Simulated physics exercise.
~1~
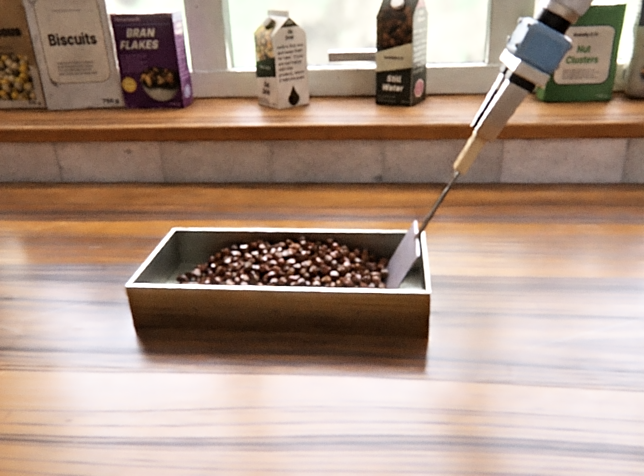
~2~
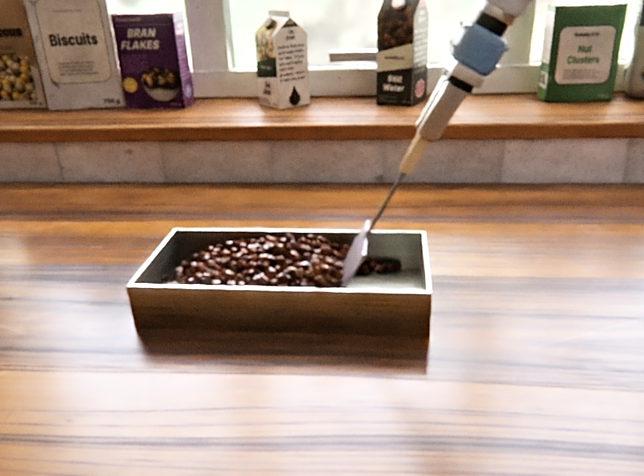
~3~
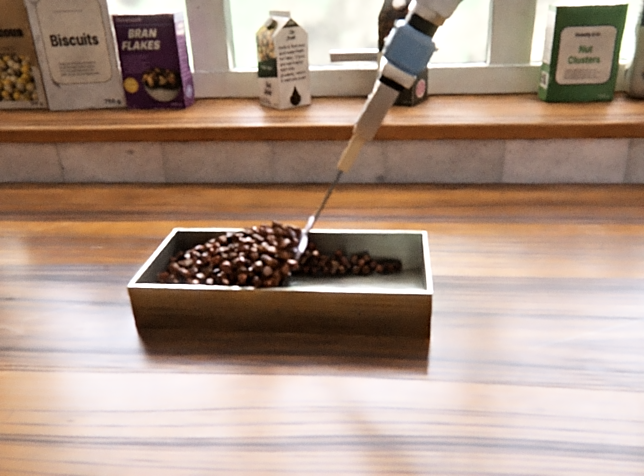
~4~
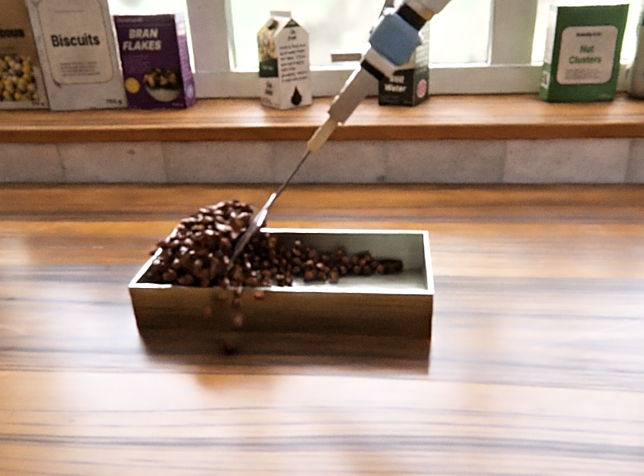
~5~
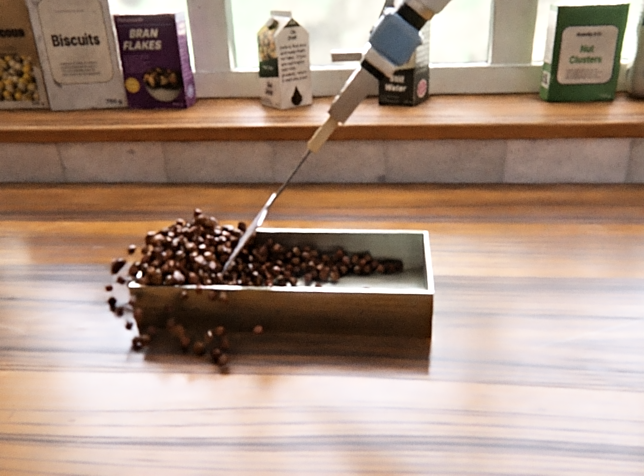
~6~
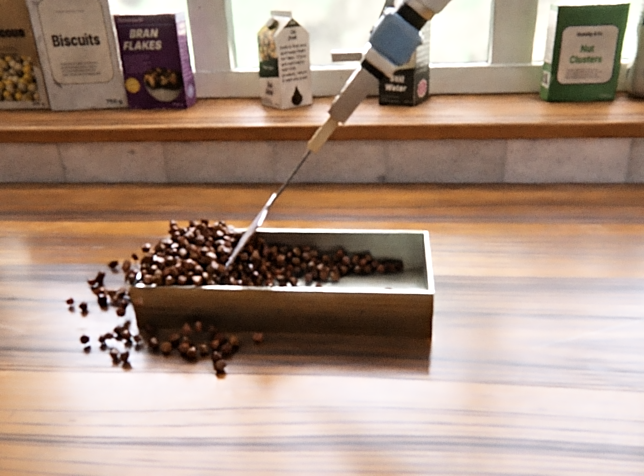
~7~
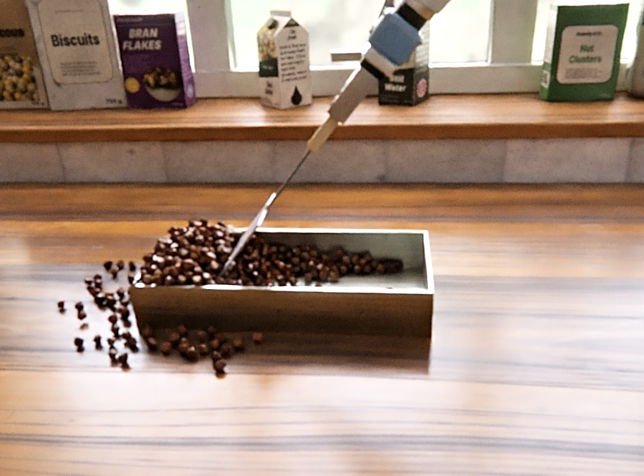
Robot arm pushing brown pellets leftward in a tray with a turner, heaping them until some spill onto the wooden table top.
